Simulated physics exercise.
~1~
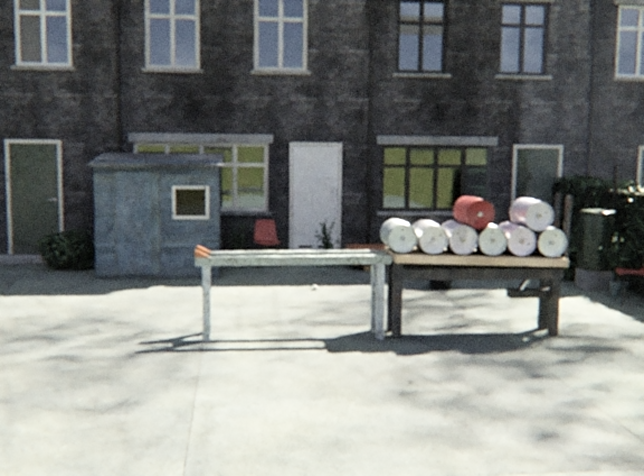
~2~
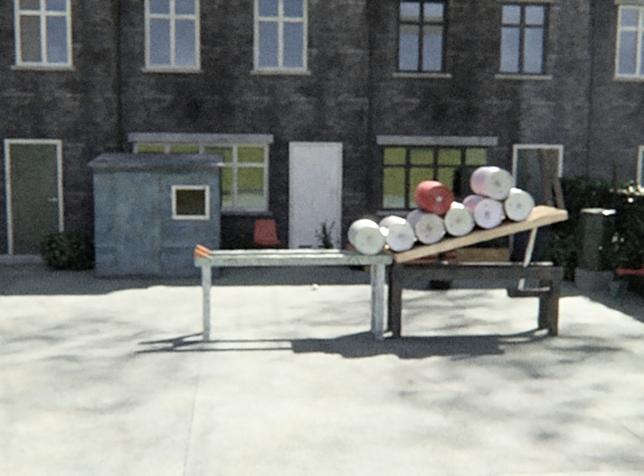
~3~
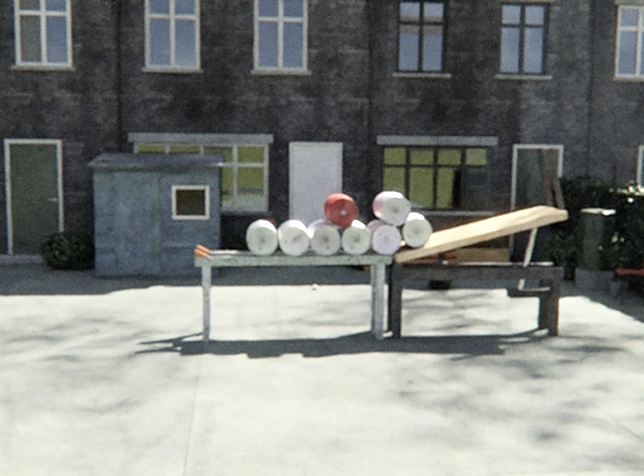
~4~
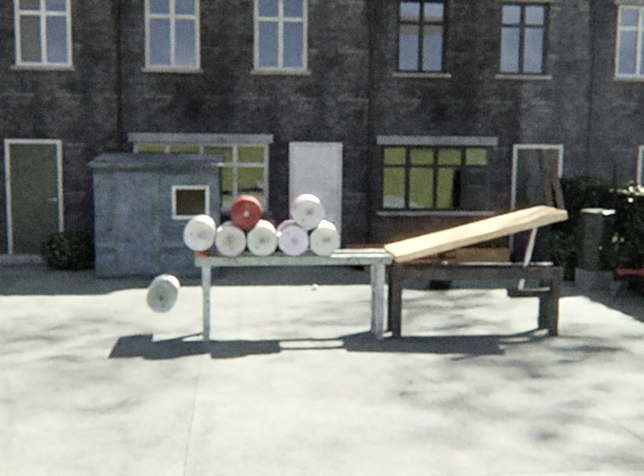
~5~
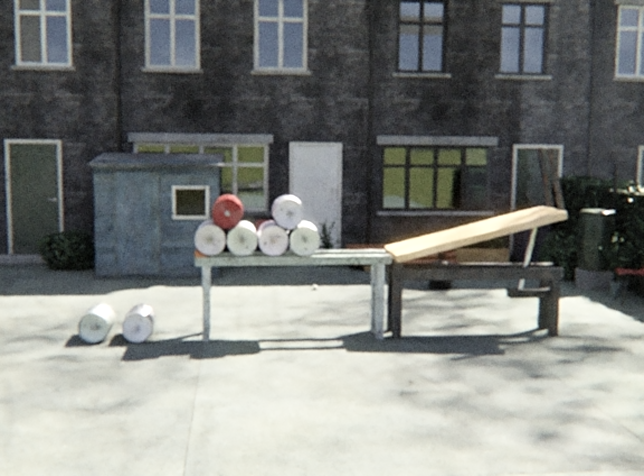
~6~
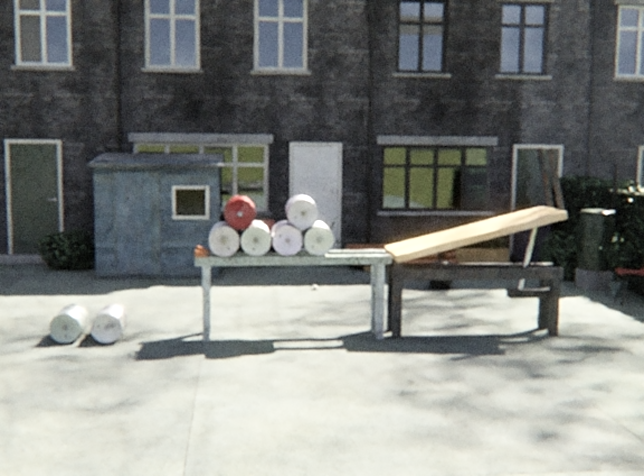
In a paved yard before a dark brick terrace, a pile of pale kegs and a red one sits end-on upon a wooden deck beside a level rack. The deck's right side lifts, tilting it down to the left, and the kegs start rolling toward the rack. They cross onto it together, the red one riding on top of others. At the far left end, two pale kegs drop to the ground and roll a little way left. The deck stays raised while the rest settle on the rack, the red keg still perched on top near the left end.
